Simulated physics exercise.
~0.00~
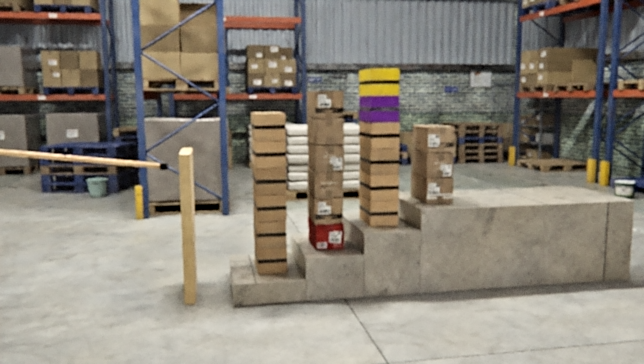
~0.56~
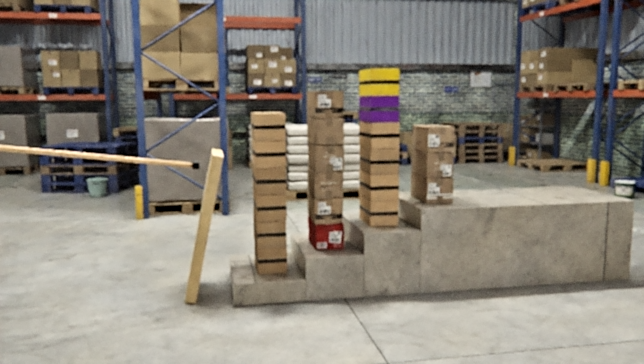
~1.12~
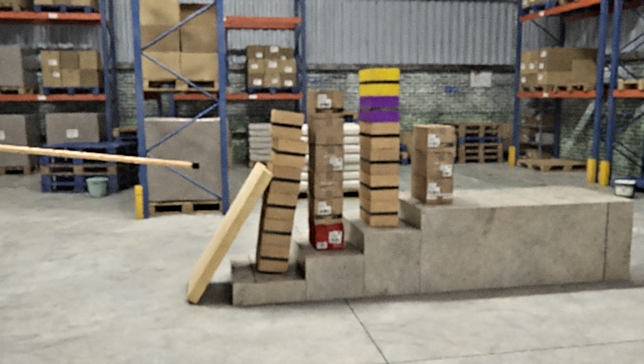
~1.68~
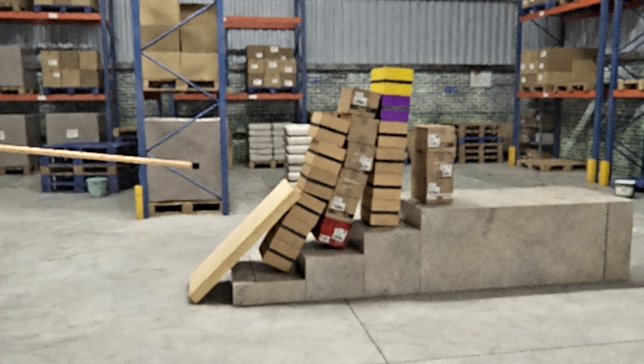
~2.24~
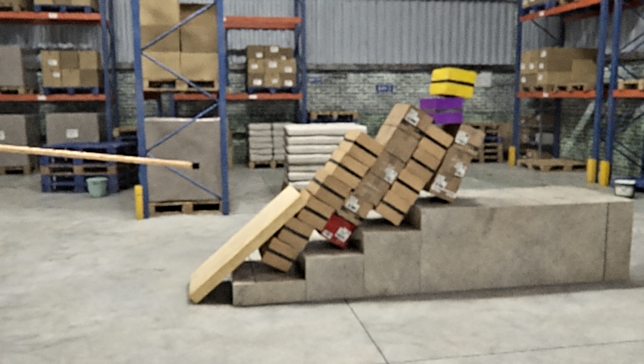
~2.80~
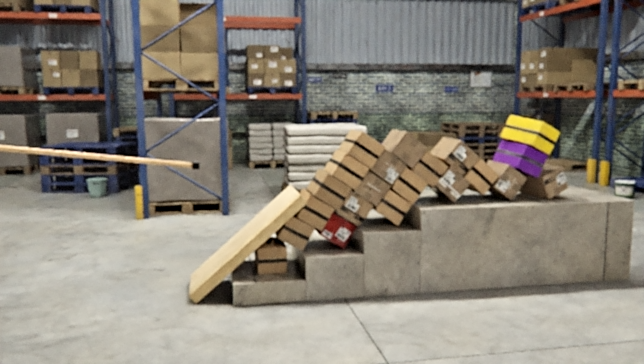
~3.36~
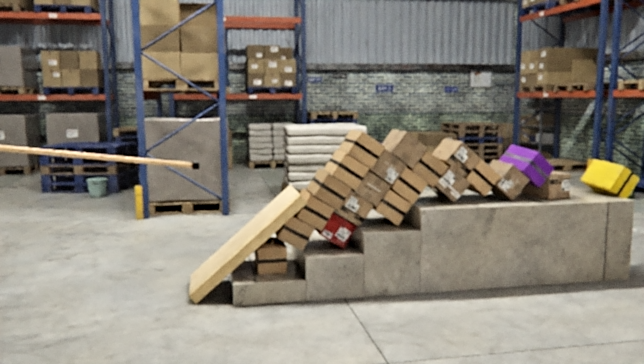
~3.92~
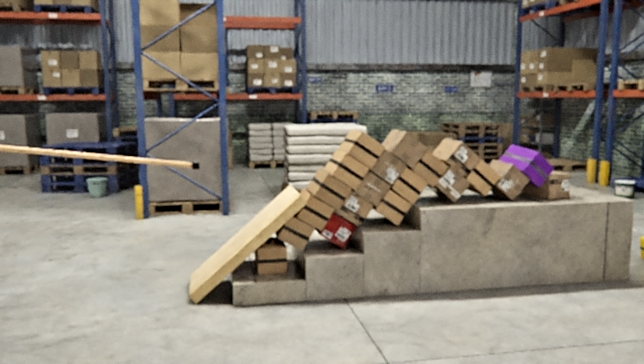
A pole pushed a tall board rightward into stacks of boxes on rising steps, and the stacks toppled against one another; the yellow piece slid off the far right end while the purple one stayed tilted on the top level.
